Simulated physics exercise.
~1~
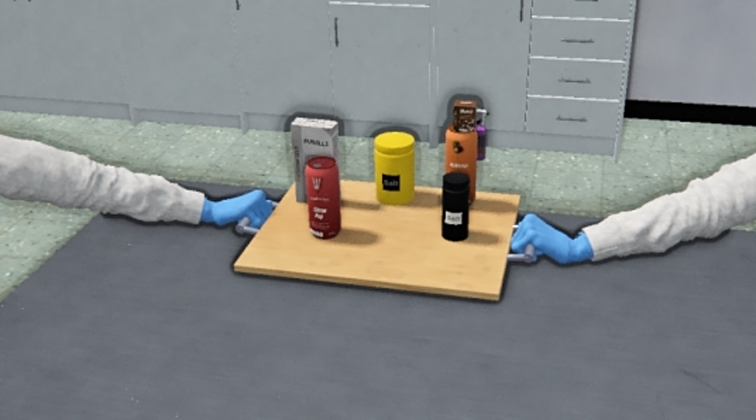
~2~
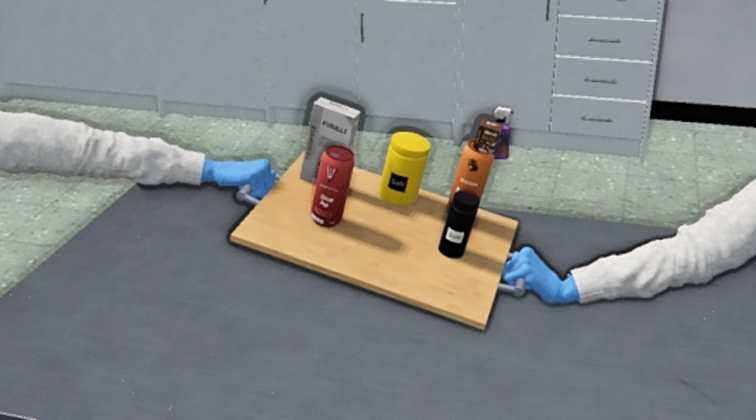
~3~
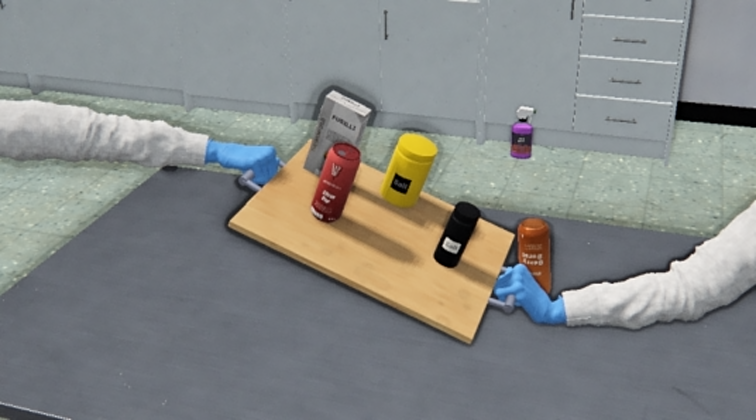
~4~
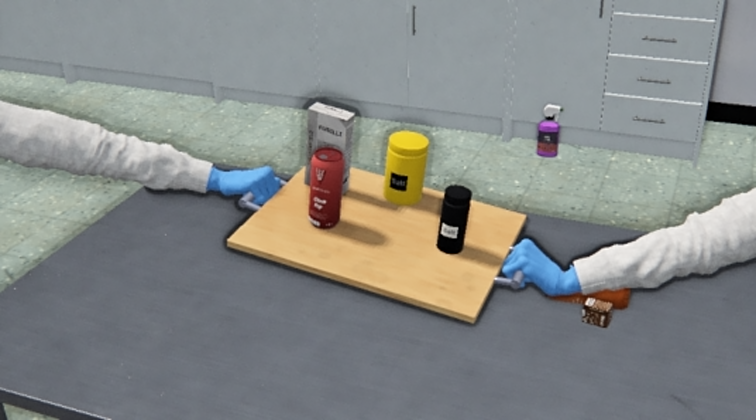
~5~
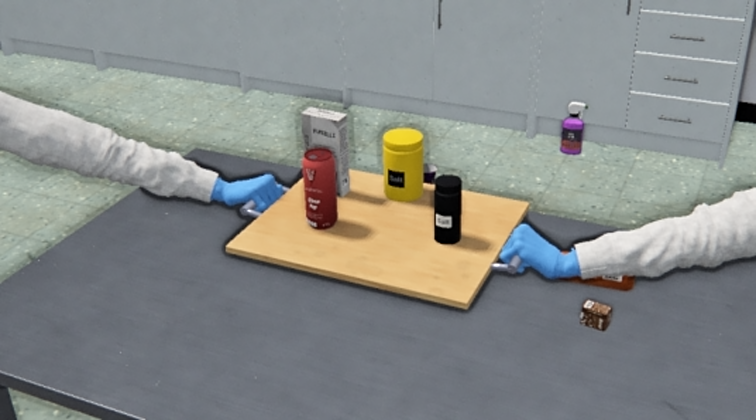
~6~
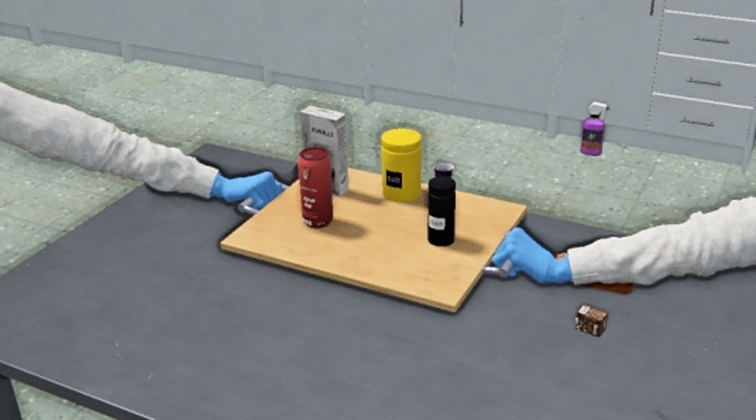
Two gloved hands tip a tray right, the orange can and brown carton fall, then level it.
